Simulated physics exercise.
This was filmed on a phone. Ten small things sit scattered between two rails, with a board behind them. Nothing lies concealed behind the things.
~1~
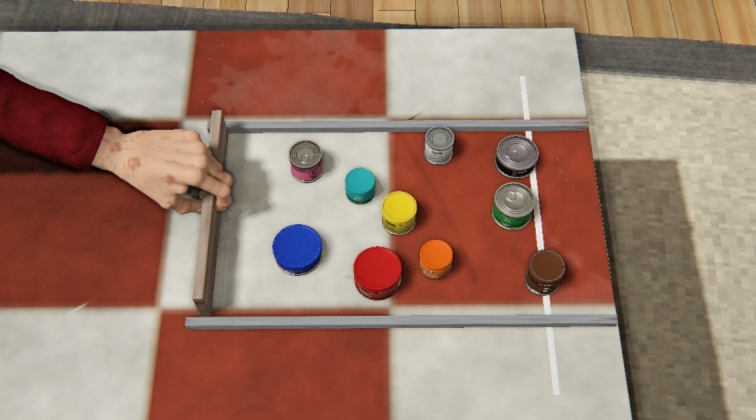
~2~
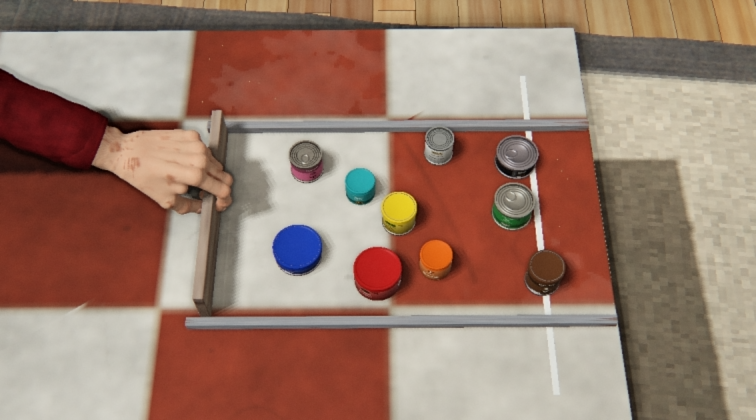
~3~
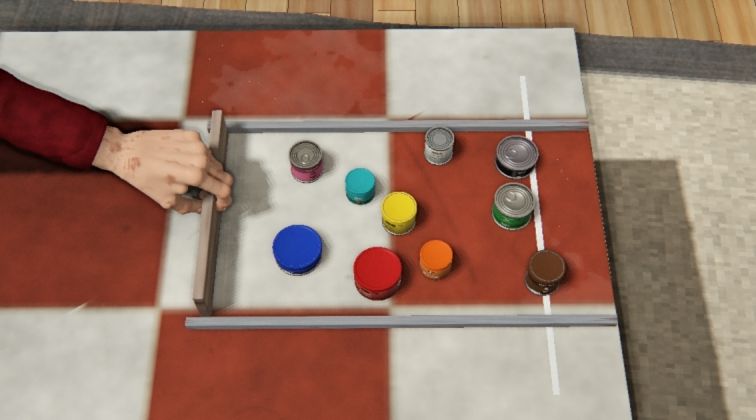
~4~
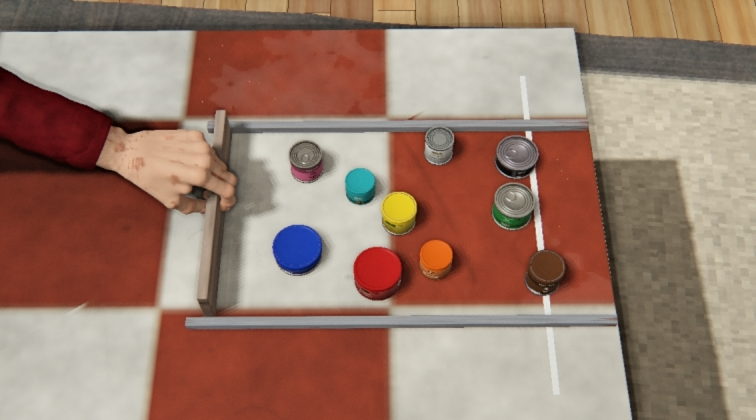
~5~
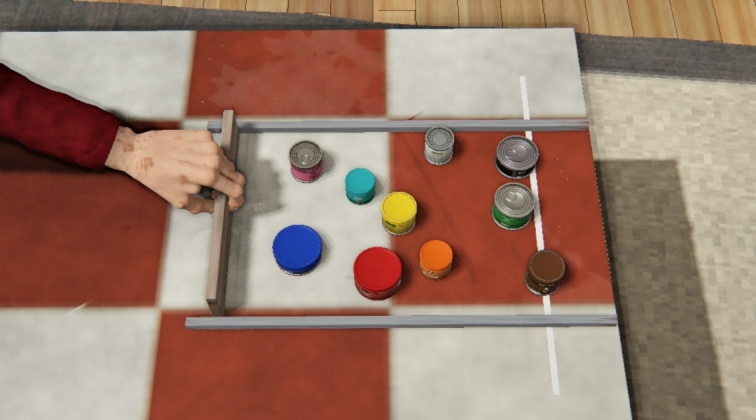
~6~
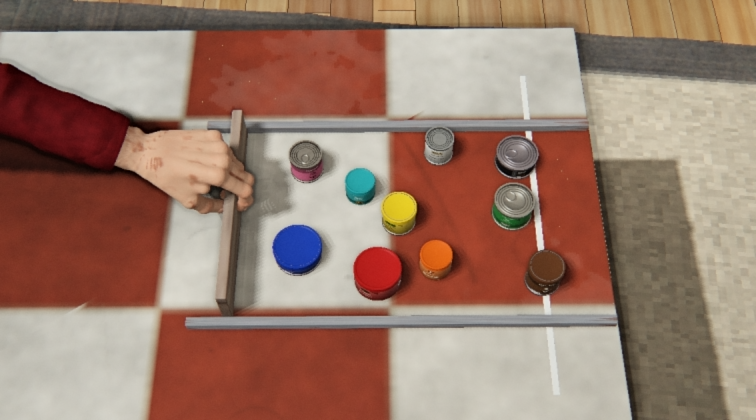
In the video, a hand holds a wooden board between two rails on a red-and-white checked surface, then slides it slightly to the right, while the ten small, variously coloured tins and pots in front of it stay still.
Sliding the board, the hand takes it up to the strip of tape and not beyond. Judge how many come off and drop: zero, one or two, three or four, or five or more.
One or two come off.
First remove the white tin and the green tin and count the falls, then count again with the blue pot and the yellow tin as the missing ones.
1 in the first case and 0 in the second.
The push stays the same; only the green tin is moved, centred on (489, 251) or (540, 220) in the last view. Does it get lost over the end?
Spot by spot, it stays put and then it stays put.
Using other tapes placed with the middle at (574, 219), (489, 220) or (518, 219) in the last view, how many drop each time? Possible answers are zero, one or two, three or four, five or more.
Taking the three places in turn, it would be five or more; none at all; zero.
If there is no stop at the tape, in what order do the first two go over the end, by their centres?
Earliest first: Brown tin, green tin.
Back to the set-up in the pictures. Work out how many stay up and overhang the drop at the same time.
The overhang total is 2.
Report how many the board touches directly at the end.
Tally at the end: 5.
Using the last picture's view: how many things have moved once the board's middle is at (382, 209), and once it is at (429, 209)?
By then 6, and 7.
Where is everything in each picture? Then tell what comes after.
In the first frame, brown tin (545, 273); black tin (516, 157); green tin (513, 206); board (212, 210); tape (538, 219).
In the second frame, black tin (516, 157); yellow tin (399, 214).
In the third frame, green tin (513, 207); blue pot (298, 250).
In the fourth frame, brown tin (545, 273); turquoise tub (360, 187).
In the fifth frame, black tin (516, 157); orange tub (436, 261).
In the sixth frame, brown tin (545, 273); black tin (516, 157); green tin (513, 207); board (233, 210); tape (538, 219).
Soon after, none off yet; brown tin at rest near (545, 273); black tin at rest near (516, 157); green tin at rest near (513, 207).
In the end, the number that fall off is one or two; gone, green tin and brown tin.
